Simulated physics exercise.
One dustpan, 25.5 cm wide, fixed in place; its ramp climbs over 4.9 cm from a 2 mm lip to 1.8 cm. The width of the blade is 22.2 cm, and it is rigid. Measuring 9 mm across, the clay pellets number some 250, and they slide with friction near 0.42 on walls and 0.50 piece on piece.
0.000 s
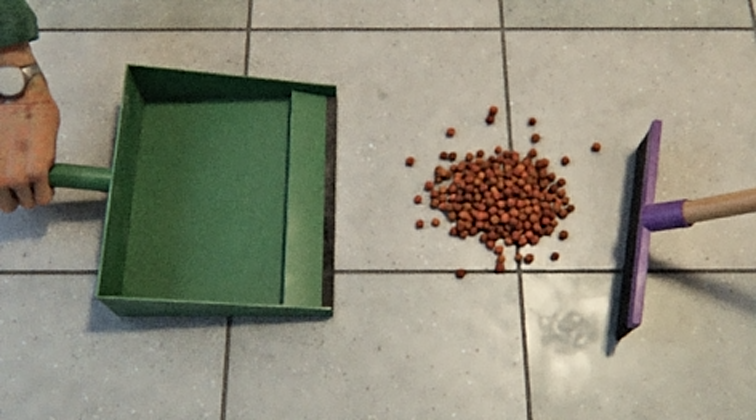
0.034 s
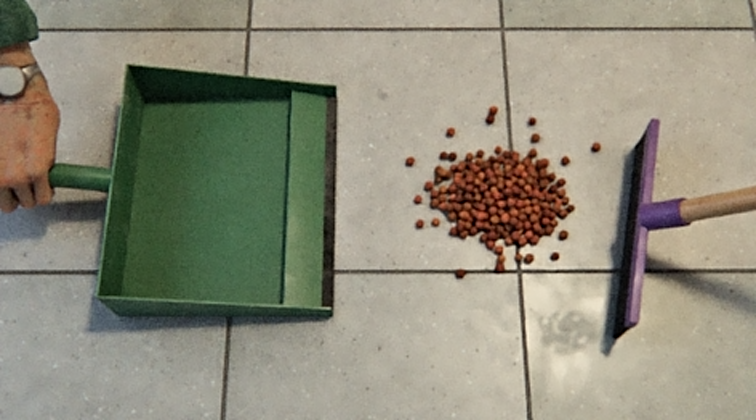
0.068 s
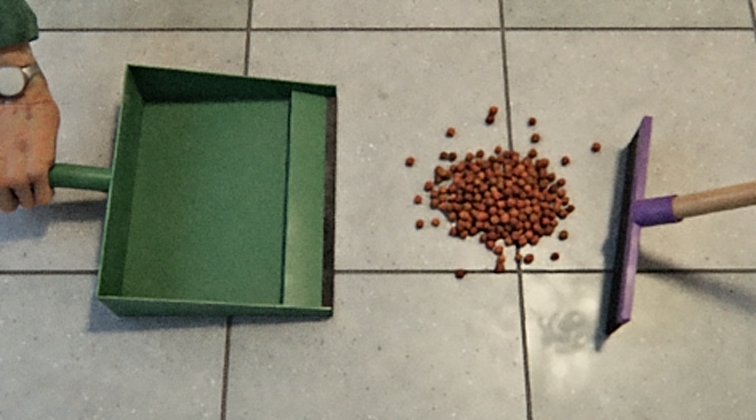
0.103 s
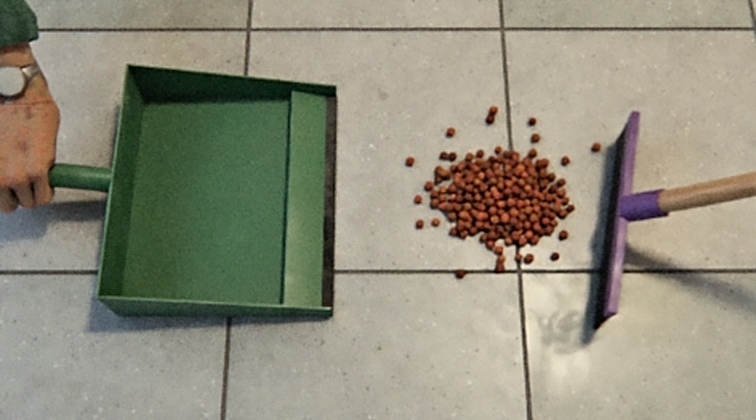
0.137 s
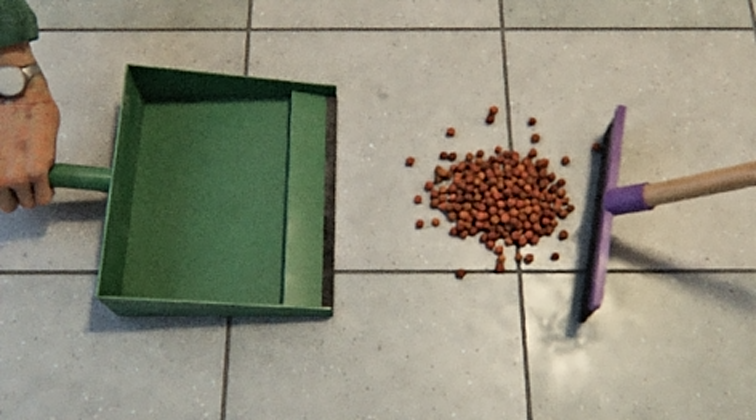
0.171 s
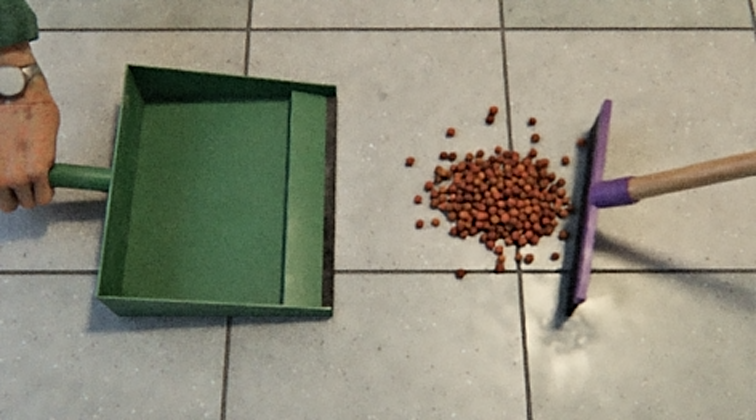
A purple blade on a wooden handle slides left across pale floor tiles and reaches the right edge of a pile of reddish-brown pellets, while a hand wearing a watch holds a green dustpan still at the left.
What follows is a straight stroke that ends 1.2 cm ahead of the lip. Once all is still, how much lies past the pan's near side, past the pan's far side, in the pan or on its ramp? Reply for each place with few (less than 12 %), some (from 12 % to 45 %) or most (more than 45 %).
Near side - few; far side - some; pan - some.
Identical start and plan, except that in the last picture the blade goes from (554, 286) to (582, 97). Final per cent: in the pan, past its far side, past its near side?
That ends as pan 35, far 20, and near 0.
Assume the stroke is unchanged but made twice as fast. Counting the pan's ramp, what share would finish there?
It would come to roughly 40 percent.
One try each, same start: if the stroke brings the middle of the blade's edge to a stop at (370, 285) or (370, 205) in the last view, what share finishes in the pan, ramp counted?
Some 5 in a hundred and 25 in a hundred.
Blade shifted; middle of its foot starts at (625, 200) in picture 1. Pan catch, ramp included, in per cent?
Estimate: ~ 25 %.
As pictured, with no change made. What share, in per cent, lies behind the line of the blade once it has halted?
Roughly 5 per cent of it.
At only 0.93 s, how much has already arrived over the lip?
About 35 per cent by then.
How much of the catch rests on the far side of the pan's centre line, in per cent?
About 90 per cent.
After 0.45 s, middle of the blade 15 cm from the lip; 0 % over the lip, far side 0 %, near side 0 %.
After 0.63 s, middle of the blade 8 cm from the lip; 0 % over the lip, far side 5 %, near side 0 %.
After 0.93 s, middle of the blade 4 cm from the lip; 35 % over the lip, far side 20 %, near side 0 %.
In the end, at 1.4 s, near side 0 %, far side 20 %, pan 30 %, in front of the lip or behind the blade 50 %.
